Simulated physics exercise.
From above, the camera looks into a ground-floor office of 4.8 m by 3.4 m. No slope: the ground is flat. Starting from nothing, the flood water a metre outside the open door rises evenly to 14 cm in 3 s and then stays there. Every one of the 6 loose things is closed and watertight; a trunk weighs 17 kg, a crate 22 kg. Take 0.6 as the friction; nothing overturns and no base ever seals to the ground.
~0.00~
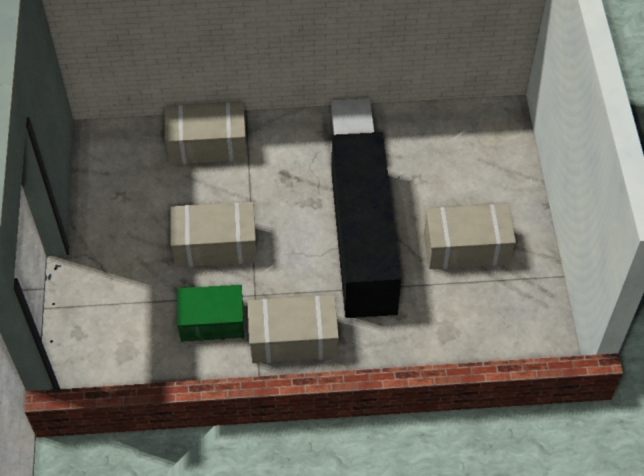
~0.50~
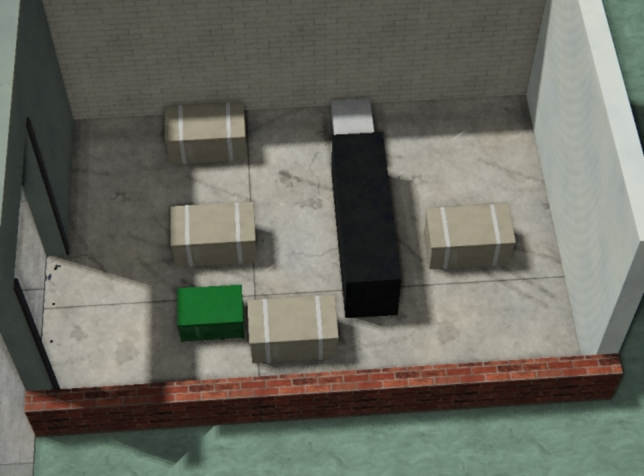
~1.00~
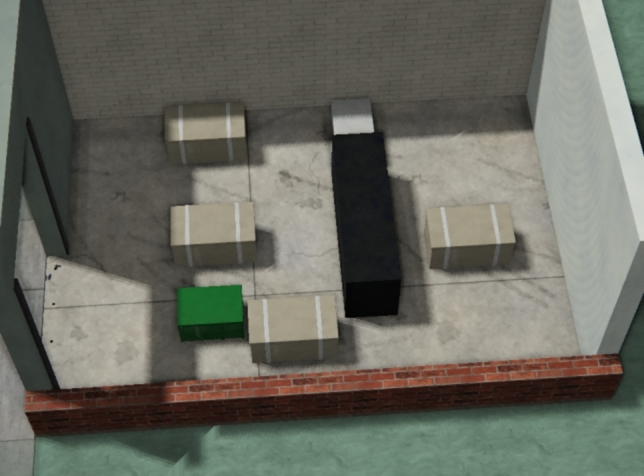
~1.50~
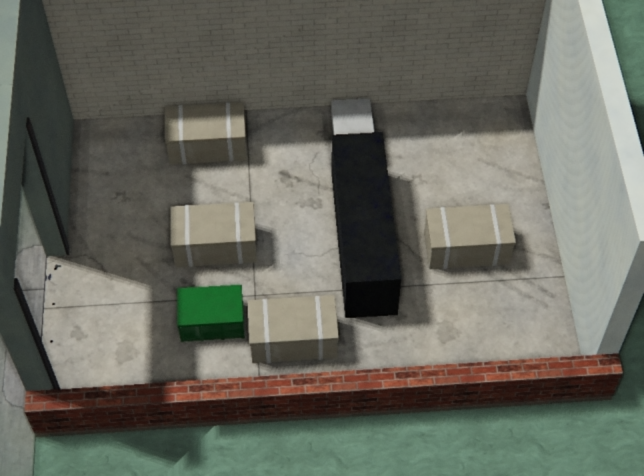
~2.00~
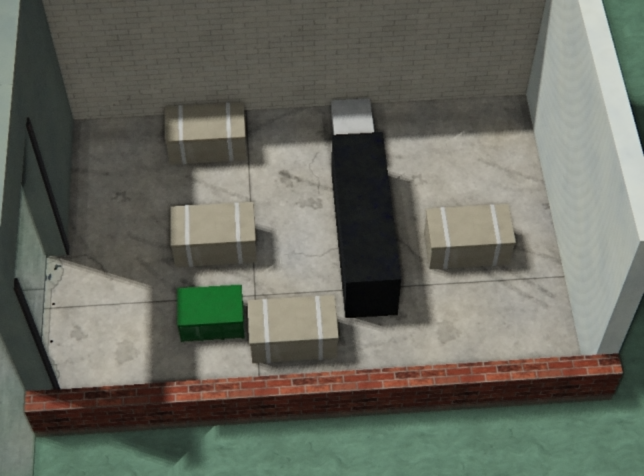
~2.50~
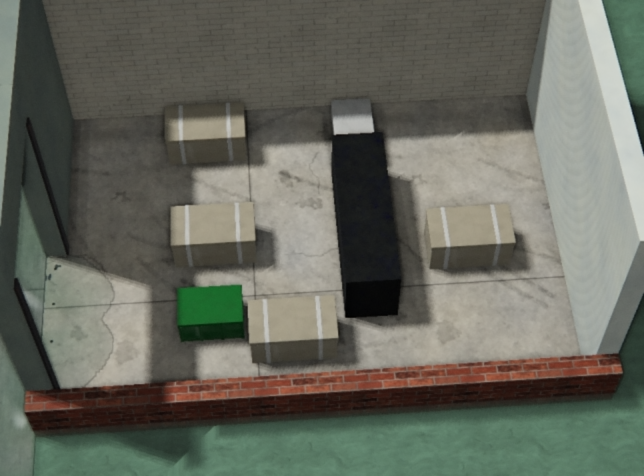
Shallow water spreading over the floor inside the left doorway of a roofless room, with crates and a green box staying still.
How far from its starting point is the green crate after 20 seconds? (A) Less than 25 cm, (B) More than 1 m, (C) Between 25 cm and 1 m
The answer is B.
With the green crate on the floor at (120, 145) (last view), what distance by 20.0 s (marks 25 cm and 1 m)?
In that run it wanders far off.
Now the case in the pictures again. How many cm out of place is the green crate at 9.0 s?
Close to 0 cm.
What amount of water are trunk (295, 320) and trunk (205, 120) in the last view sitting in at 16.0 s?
Depth approx. 9 cm / 9 cm.
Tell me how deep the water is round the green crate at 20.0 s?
11 cm, roughly.
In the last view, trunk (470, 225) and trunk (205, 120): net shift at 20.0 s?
The first is 30 cm from its start, the second 80 cm.
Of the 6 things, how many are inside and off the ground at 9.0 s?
Count: 3.
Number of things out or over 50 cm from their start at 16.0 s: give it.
My count gives 5.
After 4.0 s the green crate is near (210, 305), 0.0 m from its start, aground; 0 afloat.
After 9.0 s the green crate is near (210, 305), 0.0 m from its start, aground; 3 afloat.
After 16.0 s the green crate is near (425, 349), 2.0 m from its start, afloat; 6 afloat.
After 20.0 s the green crate is near (525, 200), 3.2 m from its start, afloat; 6 afloat.
